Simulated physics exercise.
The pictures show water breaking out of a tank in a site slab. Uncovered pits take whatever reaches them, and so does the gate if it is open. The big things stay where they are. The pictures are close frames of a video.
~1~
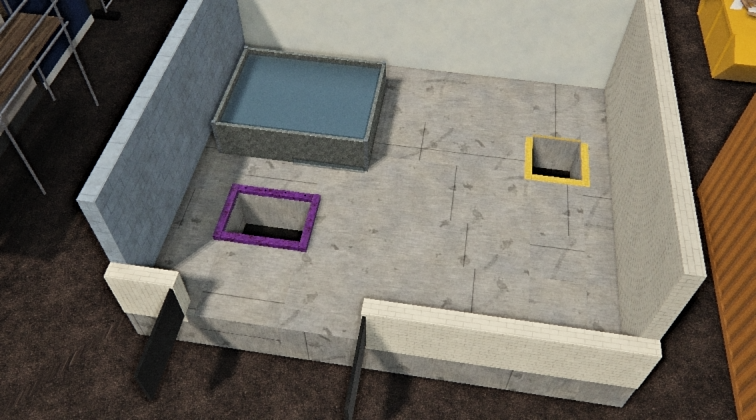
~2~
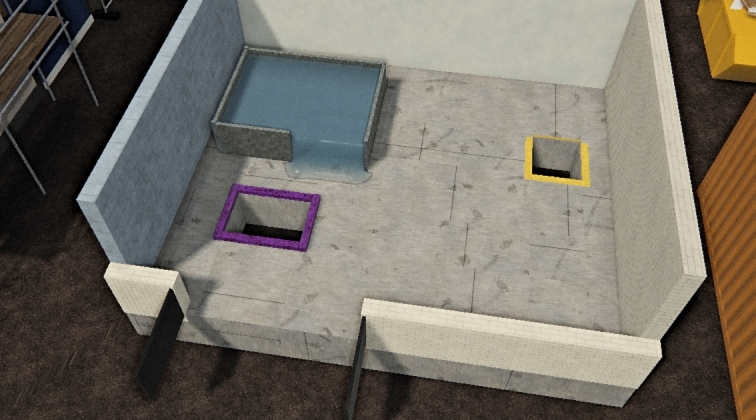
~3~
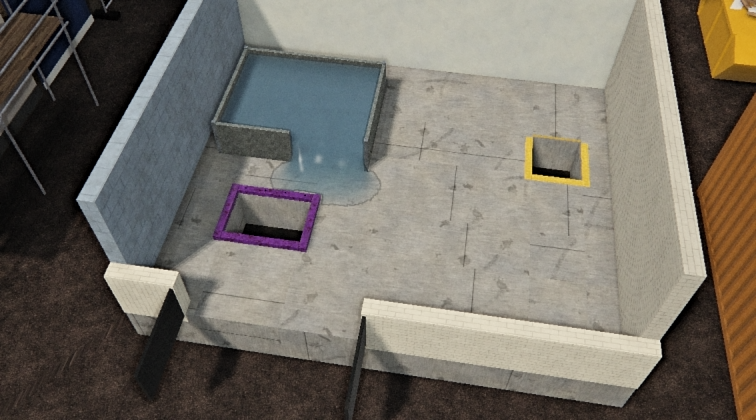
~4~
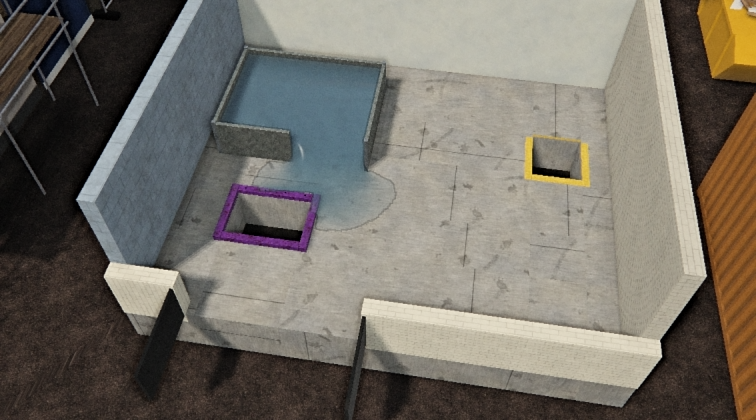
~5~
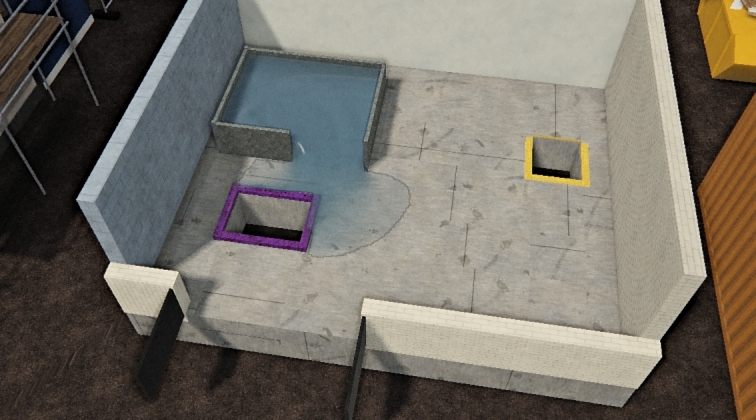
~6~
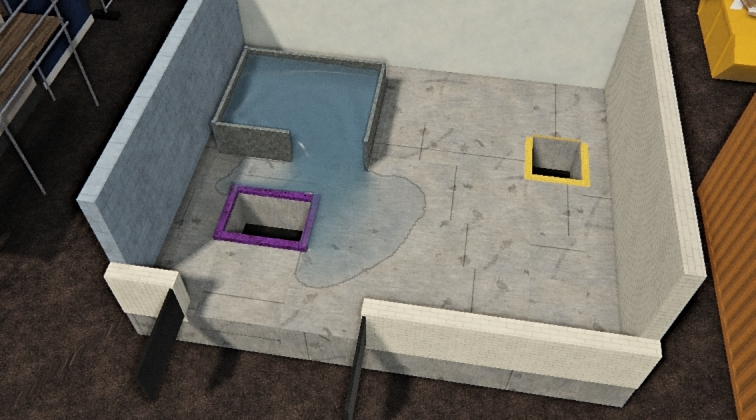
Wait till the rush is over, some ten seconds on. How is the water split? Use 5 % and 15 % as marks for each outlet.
One by one: The gate takes above 15 %; the yellow pit takes between 5 and 15 %; the purple pit takes above 15 %.
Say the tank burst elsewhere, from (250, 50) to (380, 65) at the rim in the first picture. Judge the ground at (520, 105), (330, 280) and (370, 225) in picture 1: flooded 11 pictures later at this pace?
In that order: Awash, clear, dry.
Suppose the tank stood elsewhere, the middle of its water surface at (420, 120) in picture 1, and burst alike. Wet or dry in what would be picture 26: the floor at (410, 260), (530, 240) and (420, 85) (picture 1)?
One after the other: Flooded, covered, clear.
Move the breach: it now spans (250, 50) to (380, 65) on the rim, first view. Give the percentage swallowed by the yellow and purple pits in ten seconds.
Per cent: Yellow 20, purple 0.
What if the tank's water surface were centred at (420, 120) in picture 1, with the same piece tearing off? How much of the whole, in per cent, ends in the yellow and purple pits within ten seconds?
Per cent: Yellow 15, purple 0.
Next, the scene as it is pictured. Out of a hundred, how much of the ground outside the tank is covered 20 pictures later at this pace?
Some 40 per cent.
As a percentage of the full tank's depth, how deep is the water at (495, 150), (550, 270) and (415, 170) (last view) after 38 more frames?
Roughly 2, 12 and 0 per cent, in turn.
A moment on, water covers 25 % of the floor; the gate 2 %, the yellow pit 0 %, the purple pit 6 %.
Next, water covers 35 % of the floor; the gate 6 %, the yellow pit 0 %, the purple pit 10 %.
Then, water covers 40 % of the floor; the gate 13 %, the yellow pit 0 %, the purple pit 14 %.
Later, water covers 60 % of the floor; the gate 20 %, the yellow pit 2 %, the purple pit 17 %.
In the end, water covers 90 % of the floor; the gate 25 %, the yellow pit 8 %, the purple pit 19 %.
